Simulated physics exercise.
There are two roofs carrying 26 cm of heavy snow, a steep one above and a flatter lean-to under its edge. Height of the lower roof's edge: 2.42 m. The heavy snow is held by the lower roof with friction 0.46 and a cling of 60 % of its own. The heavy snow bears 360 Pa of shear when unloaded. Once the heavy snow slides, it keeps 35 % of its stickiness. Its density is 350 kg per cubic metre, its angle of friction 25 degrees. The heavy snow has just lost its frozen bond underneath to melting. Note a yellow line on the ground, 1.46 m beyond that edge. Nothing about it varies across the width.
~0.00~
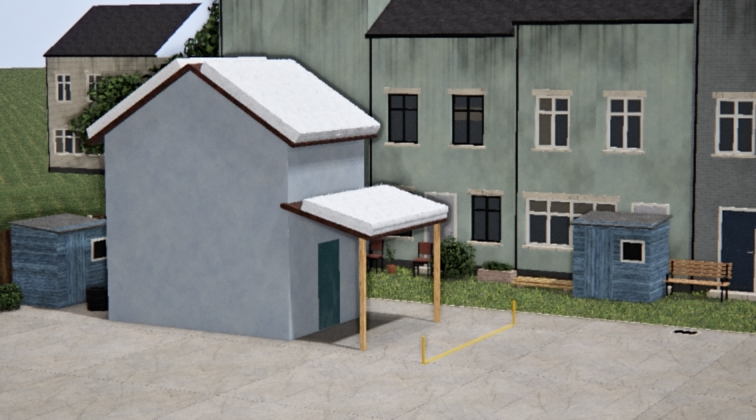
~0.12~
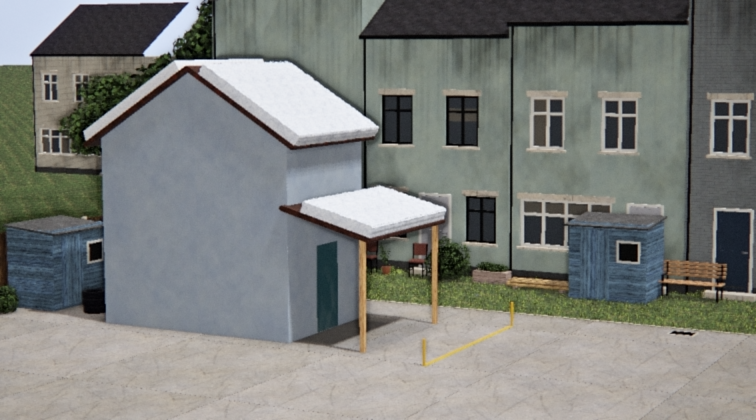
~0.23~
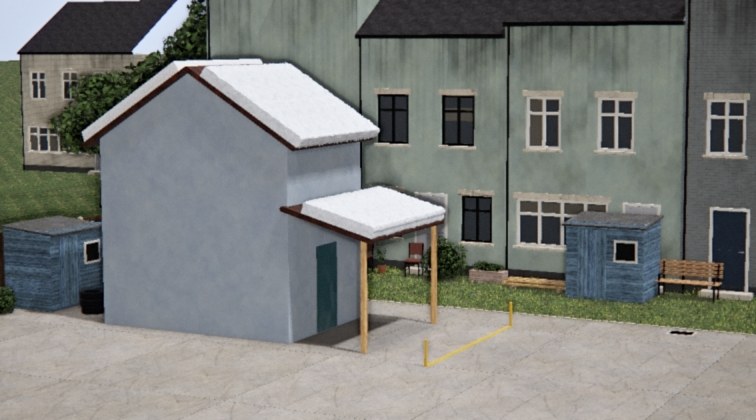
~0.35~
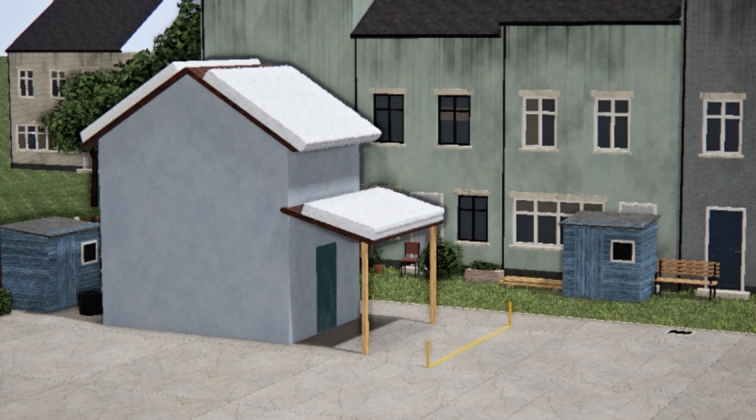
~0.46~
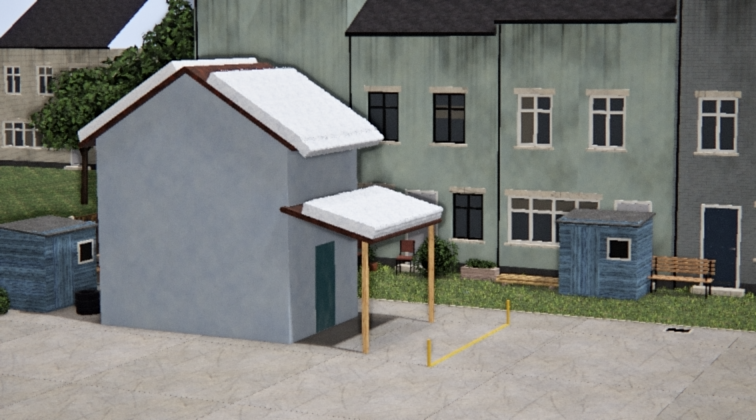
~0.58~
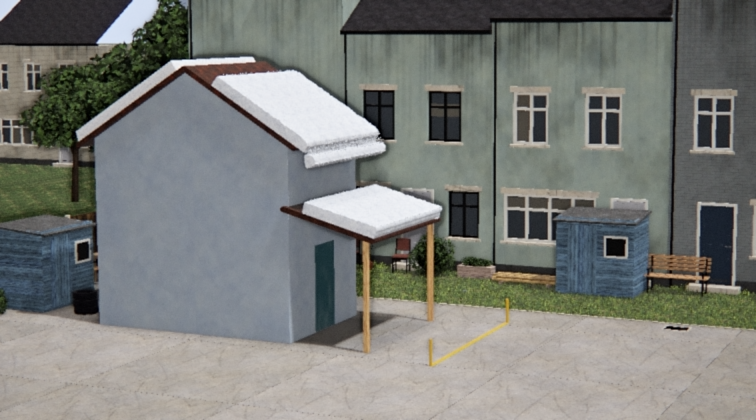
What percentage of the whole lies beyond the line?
About 45 %.
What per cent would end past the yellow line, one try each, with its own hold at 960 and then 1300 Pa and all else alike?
You'd see 25 percent the first time and 16 percent the second.
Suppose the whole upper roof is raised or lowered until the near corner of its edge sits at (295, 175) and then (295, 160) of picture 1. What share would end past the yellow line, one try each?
Around 20 percent, then around 40 percent.
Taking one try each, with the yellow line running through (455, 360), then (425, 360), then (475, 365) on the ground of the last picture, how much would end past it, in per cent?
First try around 40 per cent, second around 50 per cent, third around 30 per cent.
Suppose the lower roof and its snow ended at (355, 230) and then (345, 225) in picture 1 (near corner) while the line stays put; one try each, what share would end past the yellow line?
Roughly 45 % and then 40 %.
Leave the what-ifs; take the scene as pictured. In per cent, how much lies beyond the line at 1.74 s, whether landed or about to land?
About 0 %.
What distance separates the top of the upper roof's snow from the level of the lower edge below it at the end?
It ends up some 0.7 m higher than the lower edge.
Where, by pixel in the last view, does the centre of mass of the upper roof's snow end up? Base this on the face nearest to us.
(460, 324) or thereabouts.
After 1.11 s, none is below the lower edge and 0 % is past the line.
After 1.74 s, 7 % is below the lower edge and 0 % is past the line.
After 2.37 s, 62 % is below the lower edge and 44 % is past the line.
After 3.00 s, 62 % is below the lower edge and 45 % is past the line.
After 3.30 s, at the end, 63 % is below the lower edge and 45 % is past the line.
